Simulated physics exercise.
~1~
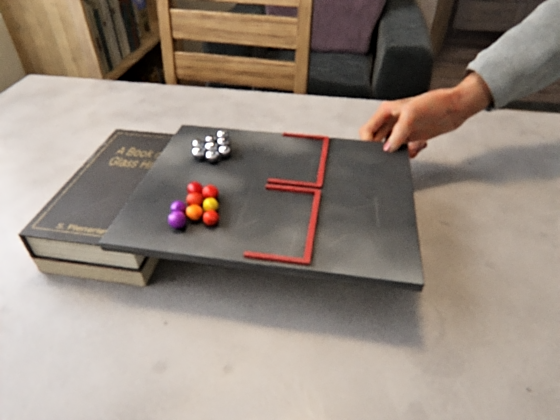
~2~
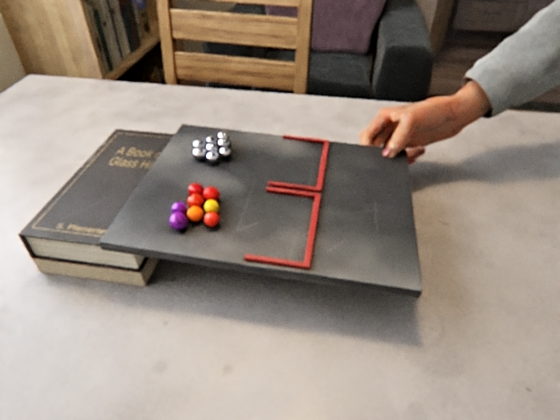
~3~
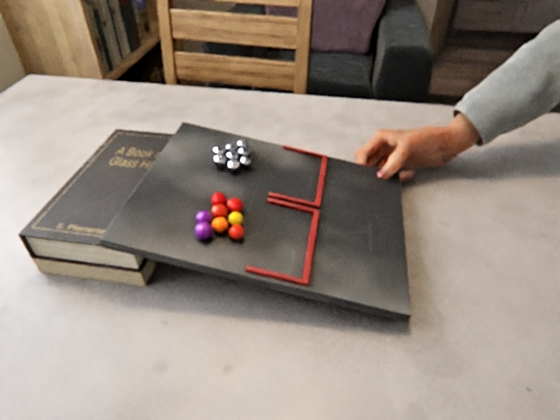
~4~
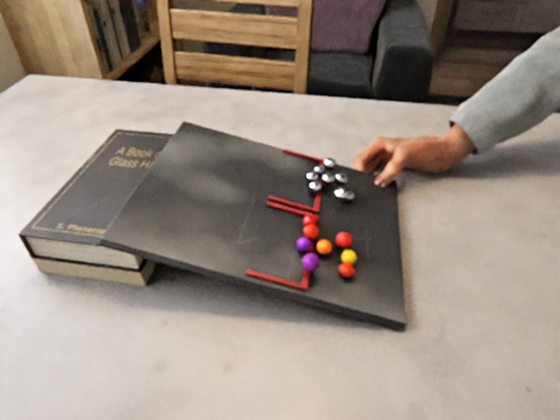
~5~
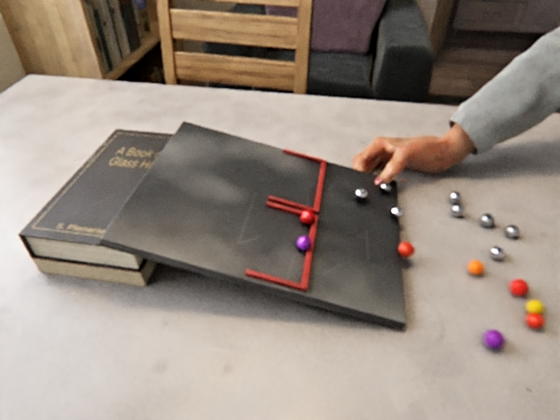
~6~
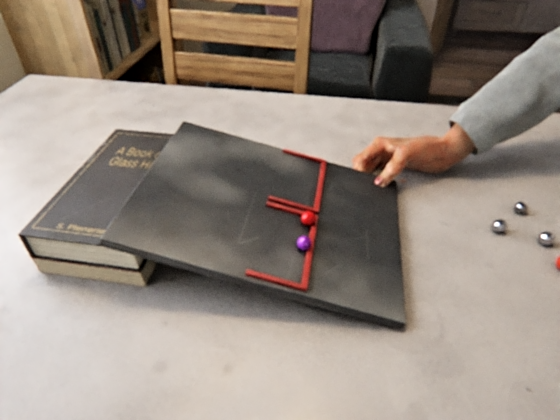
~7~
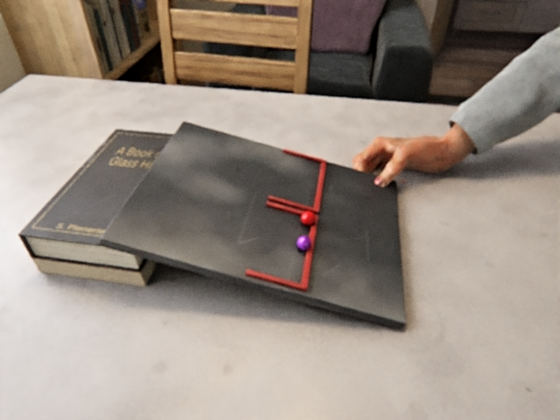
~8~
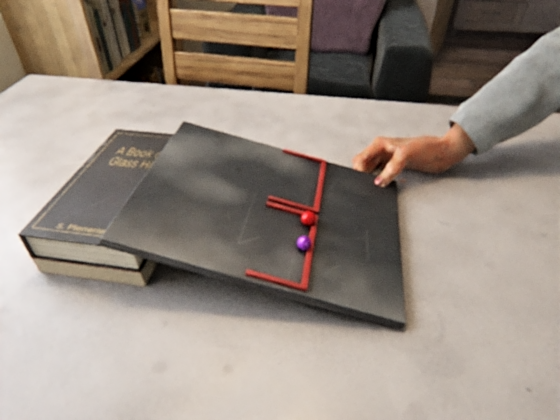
A dark board, seen from slightly above in a home room, rests its left end on thick books on a pale grey table while a hand holds its right side. On it sit silvery balls at the back and red, orange, yellow and purple balls in front, left of two red angled strips. The hand lowers the right end, and both groups roll right down the slope. They pass the strips, and most spill onto the table and roll out of view at right. One red and one purple ball remain by the front strip, while no silvery balls remain in view.
